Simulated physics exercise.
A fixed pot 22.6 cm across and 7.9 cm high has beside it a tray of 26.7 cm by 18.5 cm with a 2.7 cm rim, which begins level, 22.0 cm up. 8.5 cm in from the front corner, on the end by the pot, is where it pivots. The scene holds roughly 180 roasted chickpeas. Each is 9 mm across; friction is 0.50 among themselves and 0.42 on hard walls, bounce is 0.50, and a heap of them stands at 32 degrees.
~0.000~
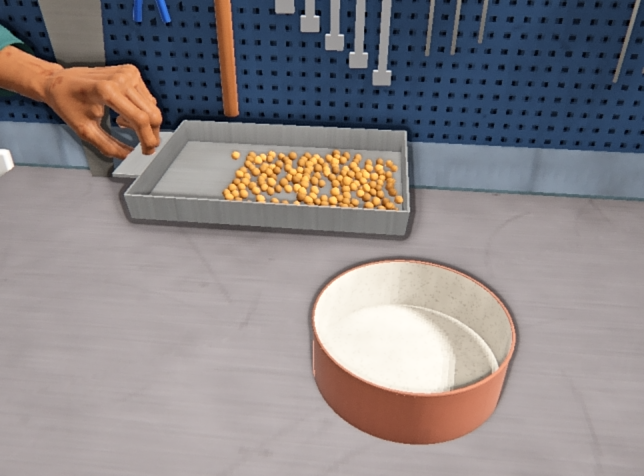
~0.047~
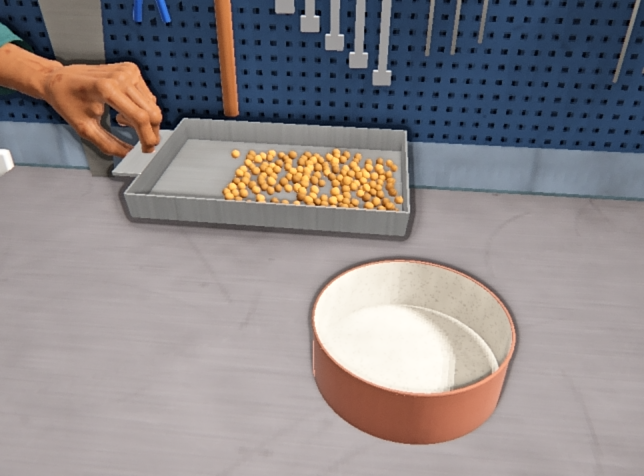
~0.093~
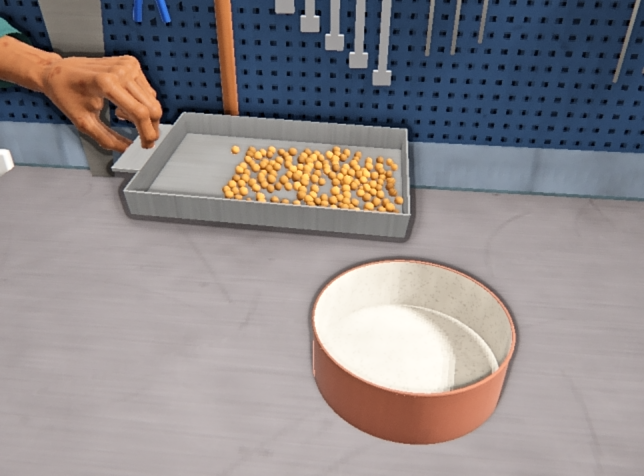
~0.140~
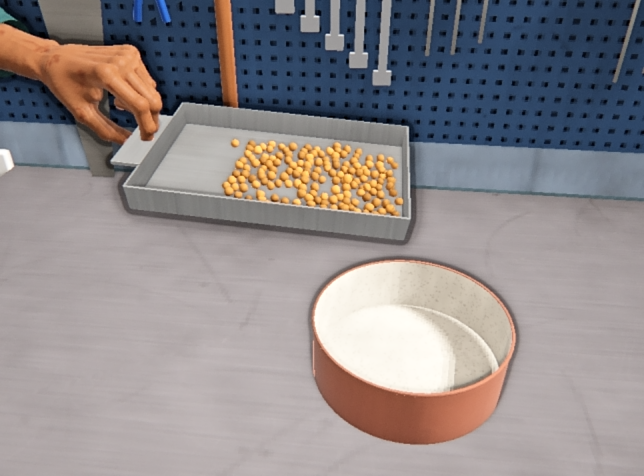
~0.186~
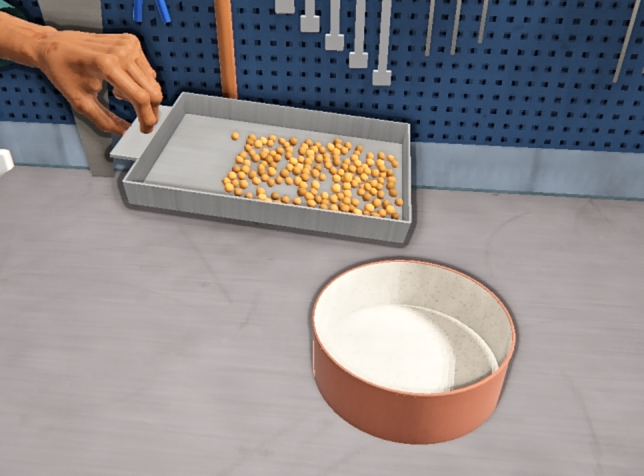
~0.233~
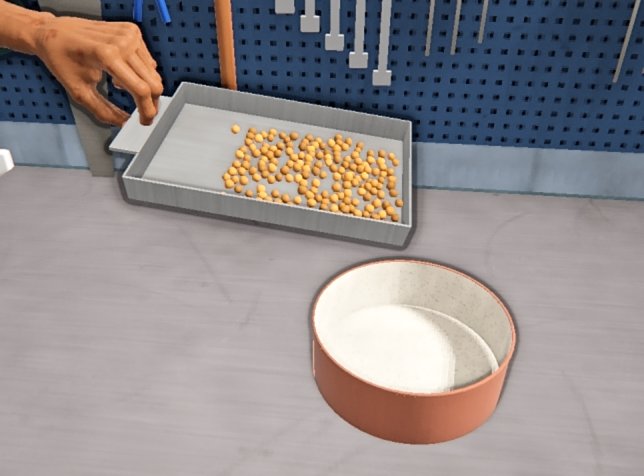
Grey tray of roasted chickpeas tilting gently as a hand raises its left end, beside a round terracotta-coloured pot on a bench.
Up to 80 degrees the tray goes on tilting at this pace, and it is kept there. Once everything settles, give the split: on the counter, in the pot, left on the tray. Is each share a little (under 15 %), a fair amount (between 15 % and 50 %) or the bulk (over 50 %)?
Counter: A little; pot: A little; tray: The bulk.
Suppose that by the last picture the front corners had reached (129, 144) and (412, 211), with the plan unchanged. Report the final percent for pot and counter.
Pot 0 % / counter 0 %.
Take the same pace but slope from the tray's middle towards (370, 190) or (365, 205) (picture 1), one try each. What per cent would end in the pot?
Near 0 and 0 per cent, in that order.
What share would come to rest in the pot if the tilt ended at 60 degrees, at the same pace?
Share in the pot: Around 0 %.
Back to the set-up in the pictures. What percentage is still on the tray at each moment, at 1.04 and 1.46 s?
100 then 100.
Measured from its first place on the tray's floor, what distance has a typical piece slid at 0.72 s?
Roughly 3 cm.
Then, at 0.72 s, tilt 44 degrees; the tray holds 100 %, the pot 0 %.
After 1.04 s, tilt 66 degrees; the tray holds 100 %, the pot 0 %.
After 1.46 s, tilt 80 degrees; the tray holds 100 %, the pot 0 %.
In the end, at 1.8 s, counter 0 %, pot 0 %, tray 100 %.
